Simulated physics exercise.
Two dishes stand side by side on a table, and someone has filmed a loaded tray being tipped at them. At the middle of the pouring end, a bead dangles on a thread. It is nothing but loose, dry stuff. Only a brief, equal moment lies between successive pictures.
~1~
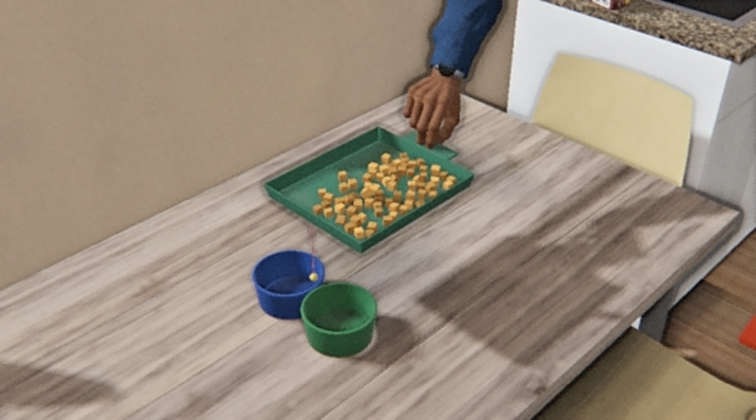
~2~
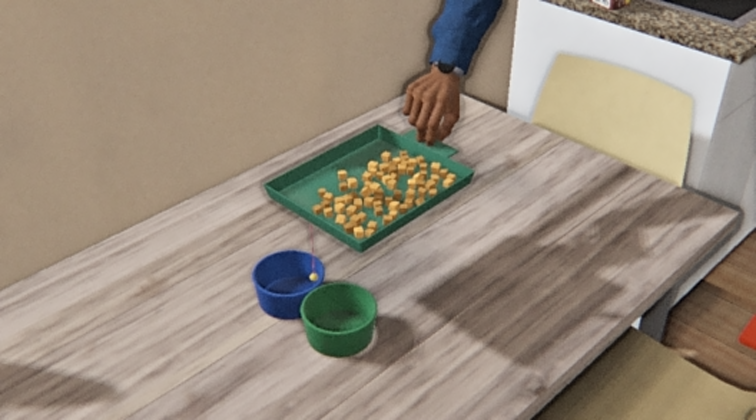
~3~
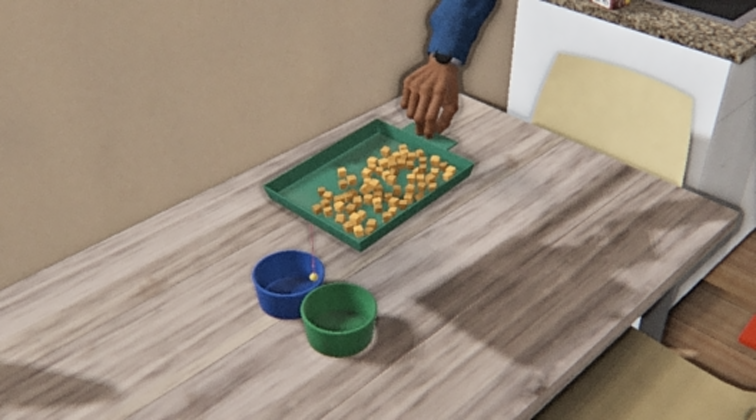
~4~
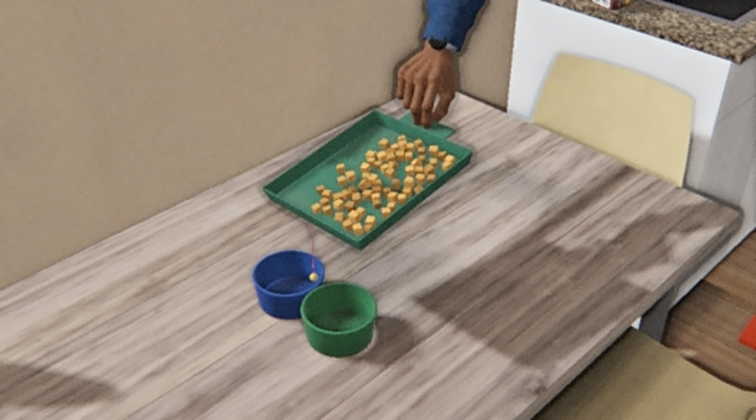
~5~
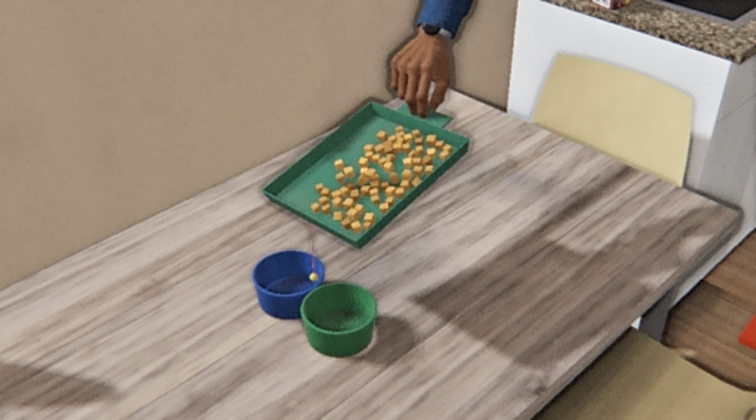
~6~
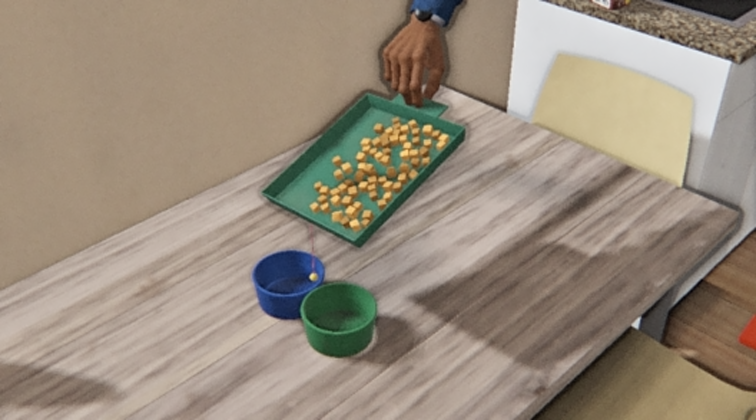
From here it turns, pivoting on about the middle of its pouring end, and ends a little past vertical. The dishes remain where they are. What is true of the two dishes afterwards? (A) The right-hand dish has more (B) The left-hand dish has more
B, the left-hand dish has more.
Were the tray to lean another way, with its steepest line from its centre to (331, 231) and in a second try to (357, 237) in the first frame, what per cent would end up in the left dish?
About 0 % and 0 %.
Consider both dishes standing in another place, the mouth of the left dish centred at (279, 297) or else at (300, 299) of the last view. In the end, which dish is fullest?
The first time the left-side one comes out ahead, then the left-side one the second time.
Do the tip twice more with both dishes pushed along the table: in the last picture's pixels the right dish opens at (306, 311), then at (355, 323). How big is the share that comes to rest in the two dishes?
Near 80 and 20 percent respectively.
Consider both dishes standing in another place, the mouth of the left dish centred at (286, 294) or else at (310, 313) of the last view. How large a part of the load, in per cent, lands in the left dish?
It would be roughly 40 per cent, followed by roughly 20 per cent.
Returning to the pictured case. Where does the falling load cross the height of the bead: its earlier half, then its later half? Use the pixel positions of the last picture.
The leading part at (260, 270), the rest of it at (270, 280).
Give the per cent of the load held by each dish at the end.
About: Left dish 40, right dish 0 per cent.
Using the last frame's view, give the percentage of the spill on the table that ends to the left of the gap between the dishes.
I make it about 100 percent or so.
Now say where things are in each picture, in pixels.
In the first picture, corners of the pouring end (268, 184) and (361, 240), level; middle of the load (379, 195), croutons; left dish (263, 299); right dish (313, 336); bead on its thread (314, 277).
In the second picture, corners of the pouring end (268, 184) and (360, 240), level; middle of the load (379, 194).
In the third picture, corners of the pouring end (267, 185) and (360, 239), tipped barely, lowest at the left corner; middle of the load (379, 190).
In the fourth picture, corners of the pouring end (267, 187) and (358, 238), tipped a little, lowest at the left corner; middle of the load (378, 185).
In the fifth picture, corners of the pouring end (266, 189) and (356, 237), tipped clearly, lowest at the left corner; middle of the load (376, 180).
In the sixth picture, corners of the pouring end (265, 191) and (354, 237), tipped clearly, lowest at the left corner; middle of the load (374, 175); left dish (263, 299); right dish (313, 336).
Just after the last frame, tray tipped steeply; almost all on the tray; just a few in the air.
A moment on, tray tipped past a quarter turn; the larger part on the tray; just a few in the left dish; about a tenth outside both; just a few in the air.
Further on, tray tipped past a quarter turn; roughly a third in the left dish; roughly two thirds outside both.
When it is over, tray tipped past a quarter turn; not one in the right dish; roughly a third in the left dish; roughly two thirds outside both.
